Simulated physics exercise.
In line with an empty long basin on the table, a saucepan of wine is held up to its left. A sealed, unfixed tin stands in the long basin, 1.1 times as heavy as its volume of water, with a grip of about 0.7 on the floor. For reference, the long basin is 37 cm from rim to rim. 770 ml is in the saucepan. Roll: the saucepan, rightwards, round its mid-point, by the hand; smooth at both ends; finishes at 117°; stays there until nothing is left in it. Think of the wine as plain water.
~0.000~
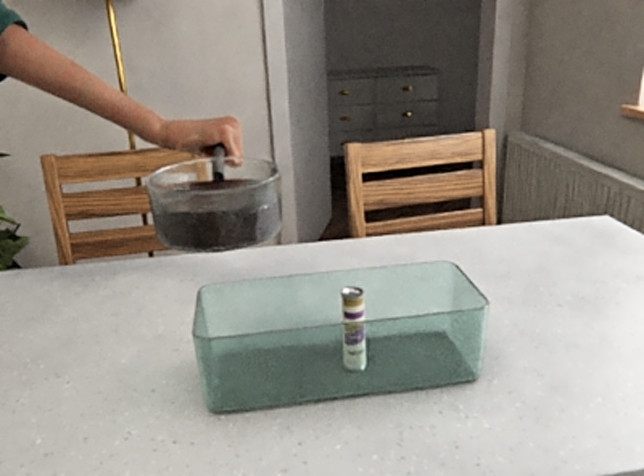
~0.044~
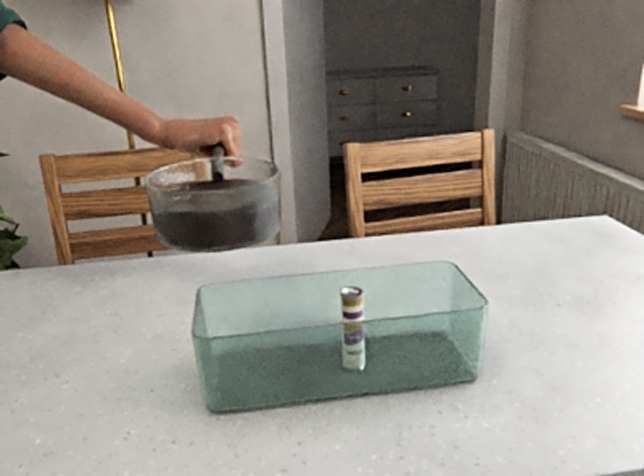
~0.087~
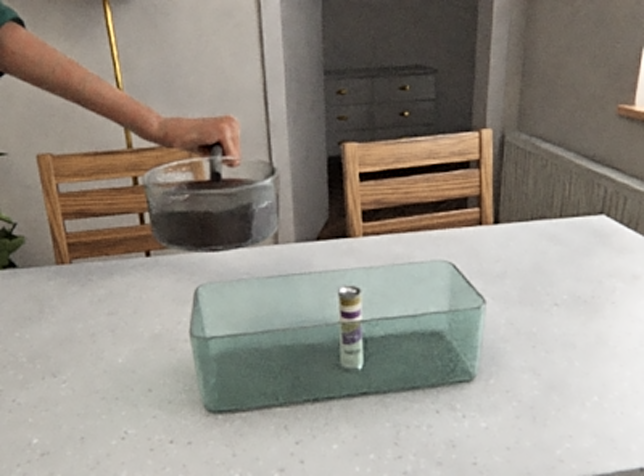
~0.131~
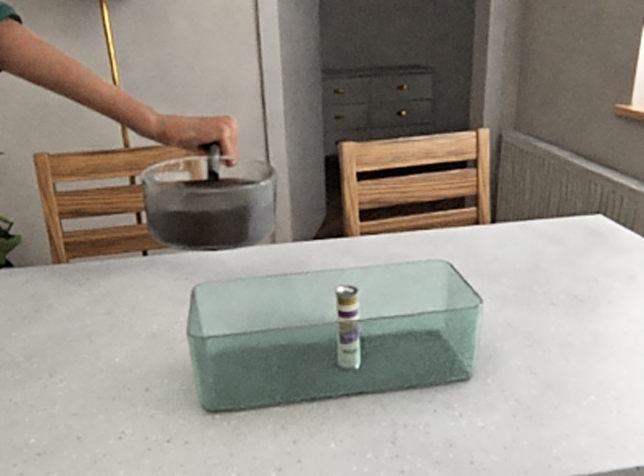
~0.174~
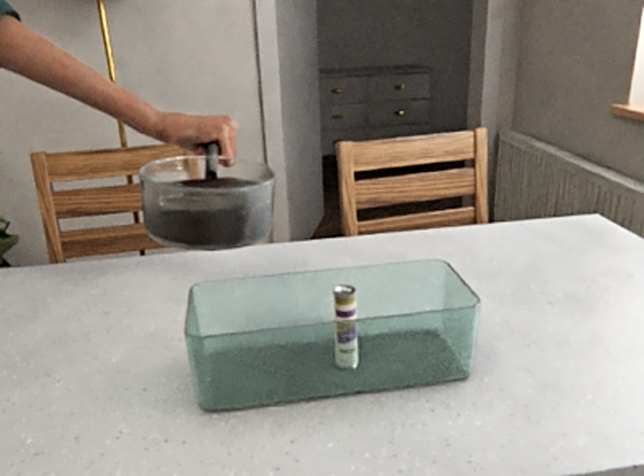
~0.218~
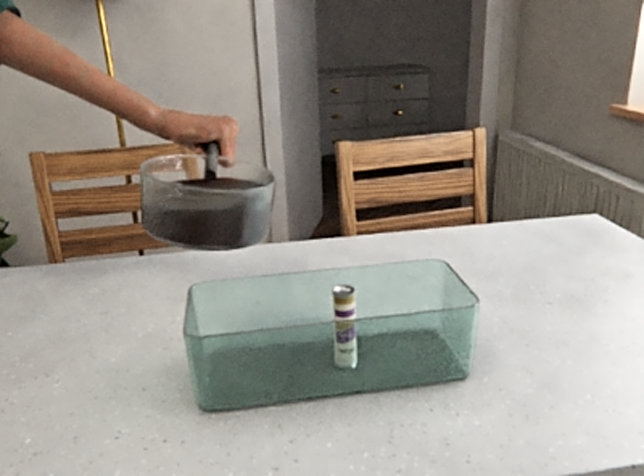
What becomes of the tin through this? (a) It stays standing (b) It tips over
a.
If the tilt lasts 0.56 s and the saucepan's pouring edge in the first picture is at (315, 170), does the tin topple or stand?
It tumbles.
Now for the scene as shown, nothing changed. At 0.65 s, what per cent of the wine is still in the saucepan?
56 %.
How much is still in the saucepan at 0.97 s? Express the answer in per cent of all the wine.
Close to 7 percent of the total.
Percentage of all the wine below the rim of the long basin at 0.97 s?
Value: Approx. 84 %.
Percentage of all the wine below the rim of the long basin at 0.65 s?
About 10%.
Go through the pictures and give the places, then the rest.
In the first frame, it leans 0°; its right rim is at (279, 170); the wine meets the walls at (154, 200) and (278, 190); the long basin's rim runs from (196, 312) to (471, 283); the tin's top is at (353, 295).
In the second frame, it leans 0°; its right rim is at (279, 171); the wine meets the walls at (153, 199) and (277, 190).
In the third frame, it leans 2°; its right rim is at (277, 171); the wine meets the walls at (151, 199) and (276, 190).
In the fourth frame, it leans 4°; its right rim is at (276, 173); the wine meets the walls at (148, 197) and (273, 189).
In the fifth frame, it leans 6°; its right rim is at (275, 175); the wine meets the walls at (146, 197) and (271, 189).
In the sixth frame, it leans 10°; its right rim is at (275, 179); the wine meets the walls at (144, 197) and (271, 190).
By 0.65 s the tilt is 70° and 55 per cent is still to pour; the tin stands where it began.
By 0.97 s the tilt is 109° and 7 per cent is still to pour; the tin stands where it began.
By 1.30 s the tilt is 117° and 0 per cent is still to pour; the tin stands where it began.
By 1.66 s the tilt is 117° and 0 per cent is still to pour; the tin stands where it began.
At rest the tin stands where it began.
